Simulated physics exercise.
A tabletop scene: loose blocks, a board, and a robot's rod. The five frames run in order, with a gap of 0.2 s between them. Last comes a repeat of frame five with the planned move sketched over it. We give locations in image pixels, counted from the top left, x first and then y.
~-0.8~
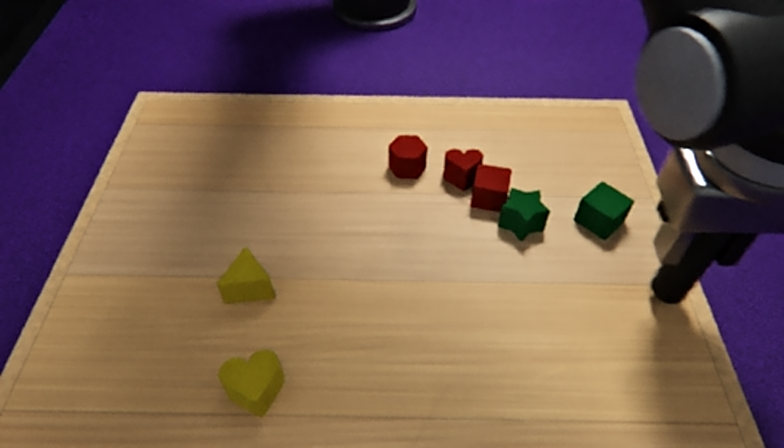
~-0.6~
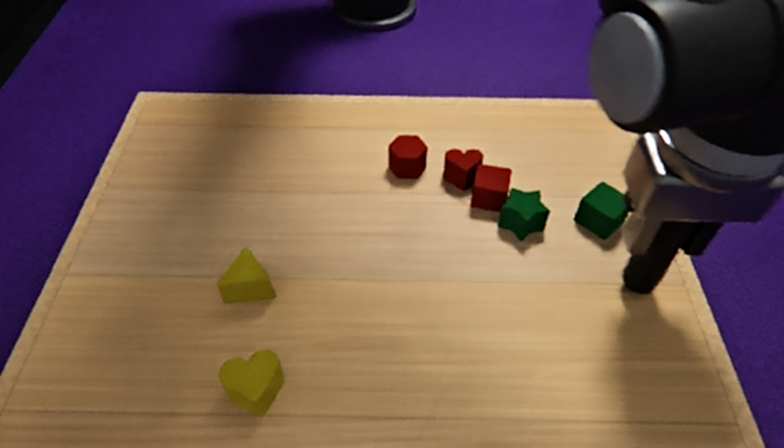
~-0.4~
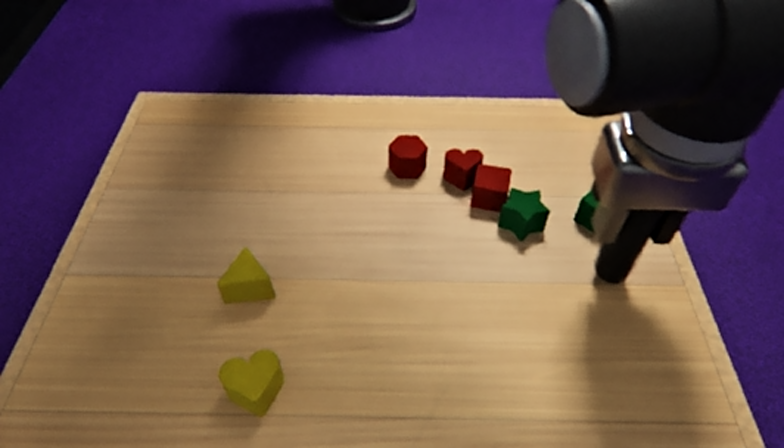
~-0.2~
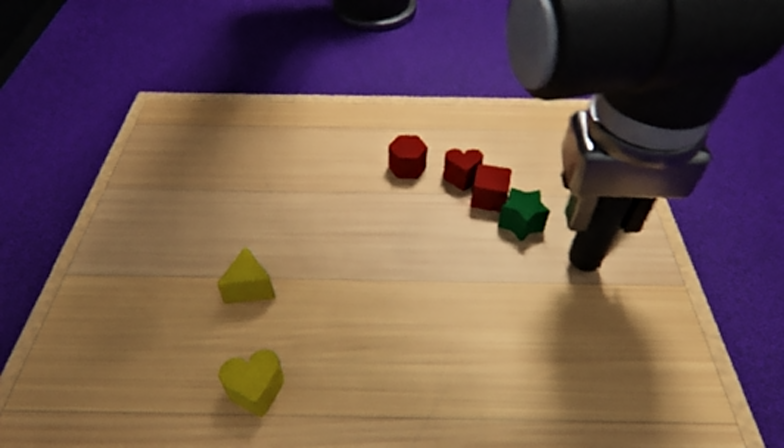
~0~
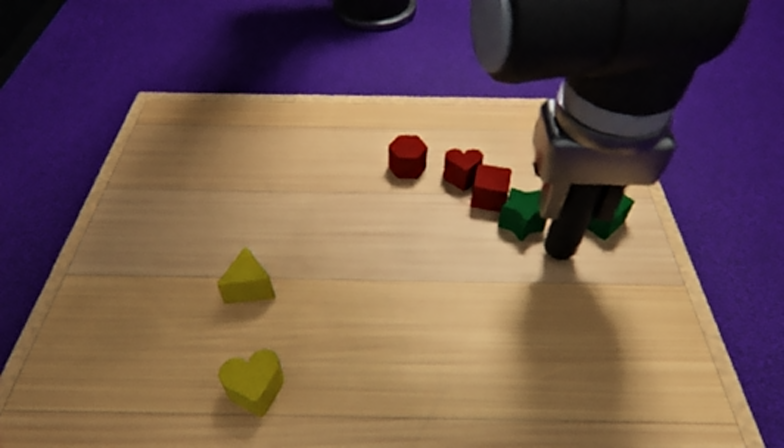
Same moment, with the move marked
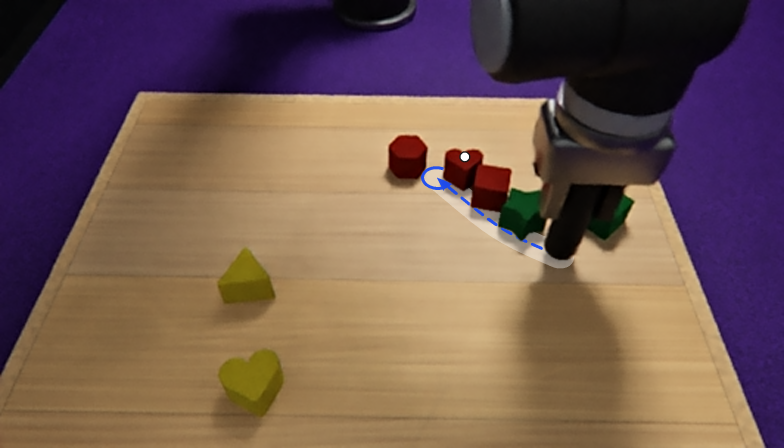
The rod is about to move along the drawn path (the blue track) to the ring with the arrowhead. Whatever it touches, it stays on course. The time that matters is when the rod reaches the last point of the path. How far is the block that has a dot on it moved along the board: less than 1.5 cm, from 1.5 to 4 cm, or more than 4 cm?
I'd go with 1.5 to 4 cm for this block.
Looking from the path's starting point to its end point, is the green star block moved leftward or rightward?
It is pushed towards the right-hand side.
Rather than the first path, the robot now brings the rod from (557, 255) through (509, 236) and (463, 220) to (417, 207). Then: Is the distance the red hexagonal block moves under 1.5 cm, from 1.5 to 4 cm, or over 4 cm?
The red hexagonal block moves under 1.5 cm.
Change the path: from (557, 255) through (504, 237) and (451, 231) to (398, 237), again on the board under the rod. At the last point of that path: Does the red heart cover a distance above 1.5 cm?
No
The line goes from (557, 255) through (489, 219) to (437, 178); the dot is on the red heart.
On the path given first. One third of the way, rod at (509, 225); red heart at (456, 149), turned 25° anticlockwise; red square block at (485, 164); green star block at (511, 187), turned 35° clockwise.
Two thirds of the way, rod at (472, 198); red heart at (450, 146), turned 45° anticlockwise; red square block at (484, 146), turned 25° anticlockwise; green star block at (500, 173), turned 85° clockwise.
At the end, rod at (438, 171); red hexagonal block unmoved; red heart at (446, 138), turned 20° anticlockwise; red square block at (484, 145), turned 25° anticlockwise; green star block at (500, 172), turned 90° clockwise.
